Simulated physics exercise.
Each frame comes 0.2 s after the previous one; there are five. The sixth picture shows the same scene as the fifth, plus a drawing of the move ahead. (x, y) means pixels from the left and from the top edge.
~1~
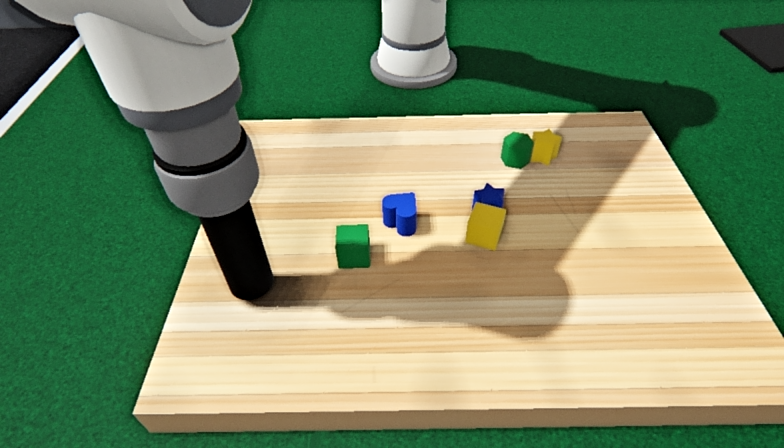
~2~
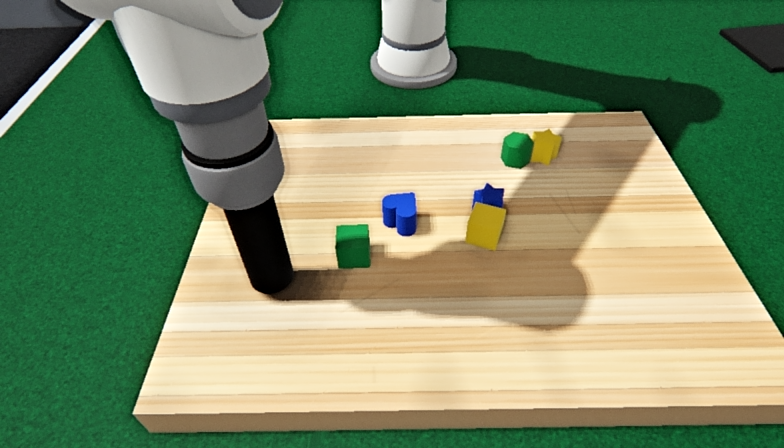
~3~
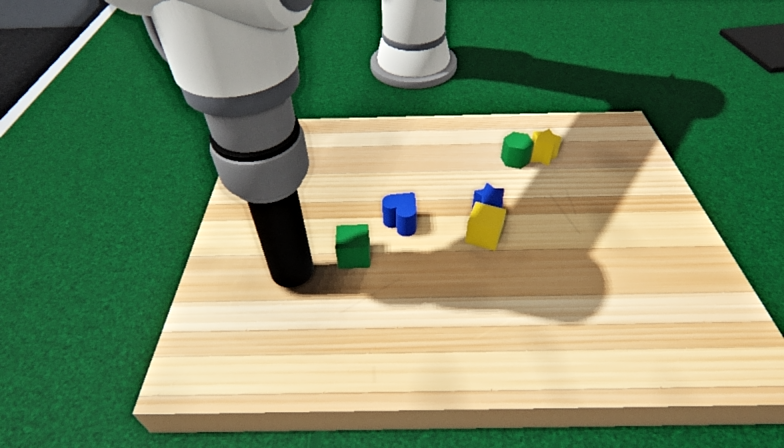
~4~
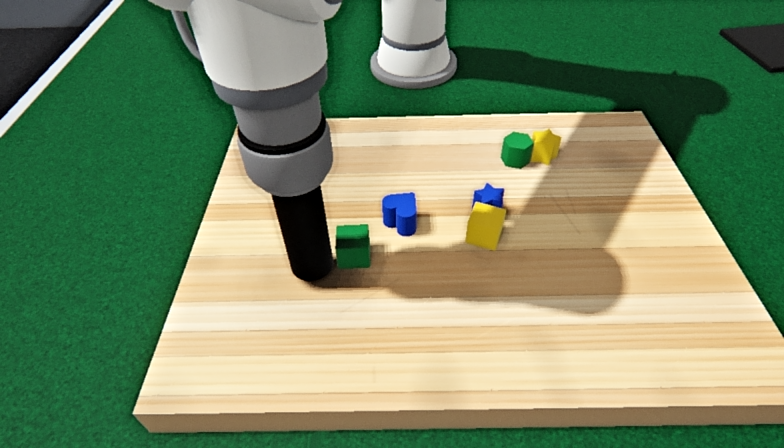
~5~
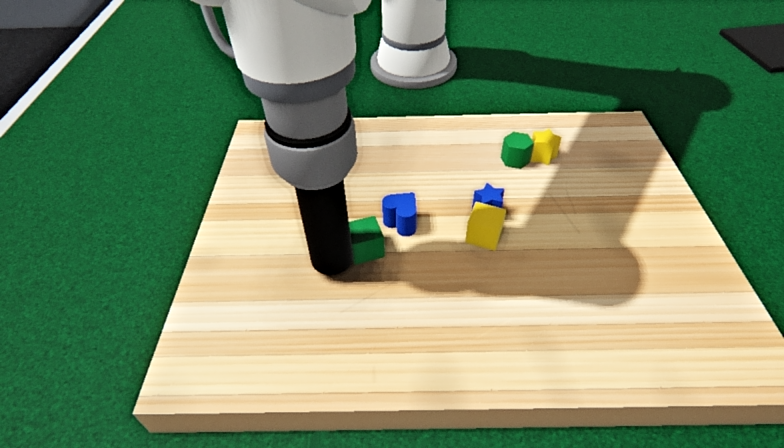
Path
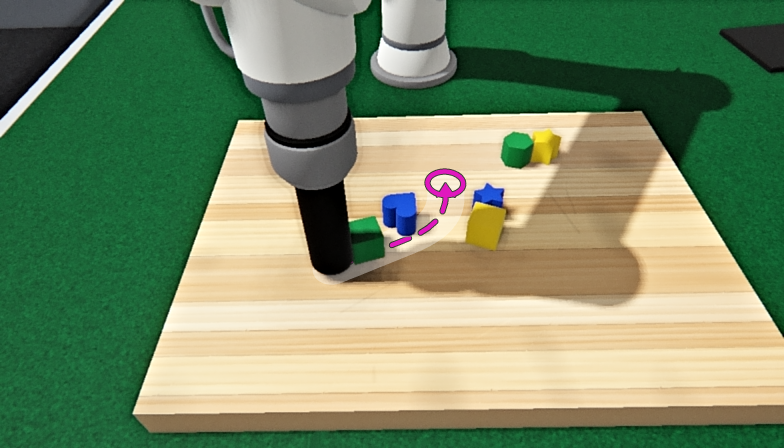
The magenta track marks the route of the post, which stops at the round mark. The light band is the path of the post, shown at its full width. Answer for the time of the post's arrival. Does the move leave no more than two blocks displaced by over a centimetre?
In short: Yes.
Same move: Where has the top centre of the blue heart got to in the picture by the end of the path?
At roughly (450, 127).
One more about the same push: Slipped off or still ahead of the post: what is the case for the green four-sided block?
The post still pushes it.
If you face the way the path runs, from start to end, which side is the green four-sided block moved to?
Off to the left side.
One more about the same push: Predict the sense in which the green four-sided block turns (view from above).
The green four-sided block rotates counterclockwise.
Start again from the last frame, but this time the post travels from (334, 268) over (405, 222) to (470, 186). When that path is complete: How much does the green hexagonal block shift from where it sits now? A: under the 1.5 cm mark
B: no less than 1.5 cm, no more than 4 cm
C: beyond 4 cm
A: Under the 1.5 cm mark.
The drawn path runs from (334, 268) over (390, 246) and (437, 220) to (445, 183).
On the path given first. One third of the way, post (390, 237); green four-sided block (410, 203), turned 45° anticlockwise; blue heart (421, 185), turned 15° anticlockwise.
Two thirds of the way, post (437, 211); green four-sided block (447, 175), turned 80° anticlockwise; blue heart (441, 158), turned 50° anticlockwise.
At the end, post (446, 174); green four-sided block (456, 142), turned 75° anticlockwise; blue heart (450, 127), turned 45° anticlockwise; blue star-shaped block not moved.
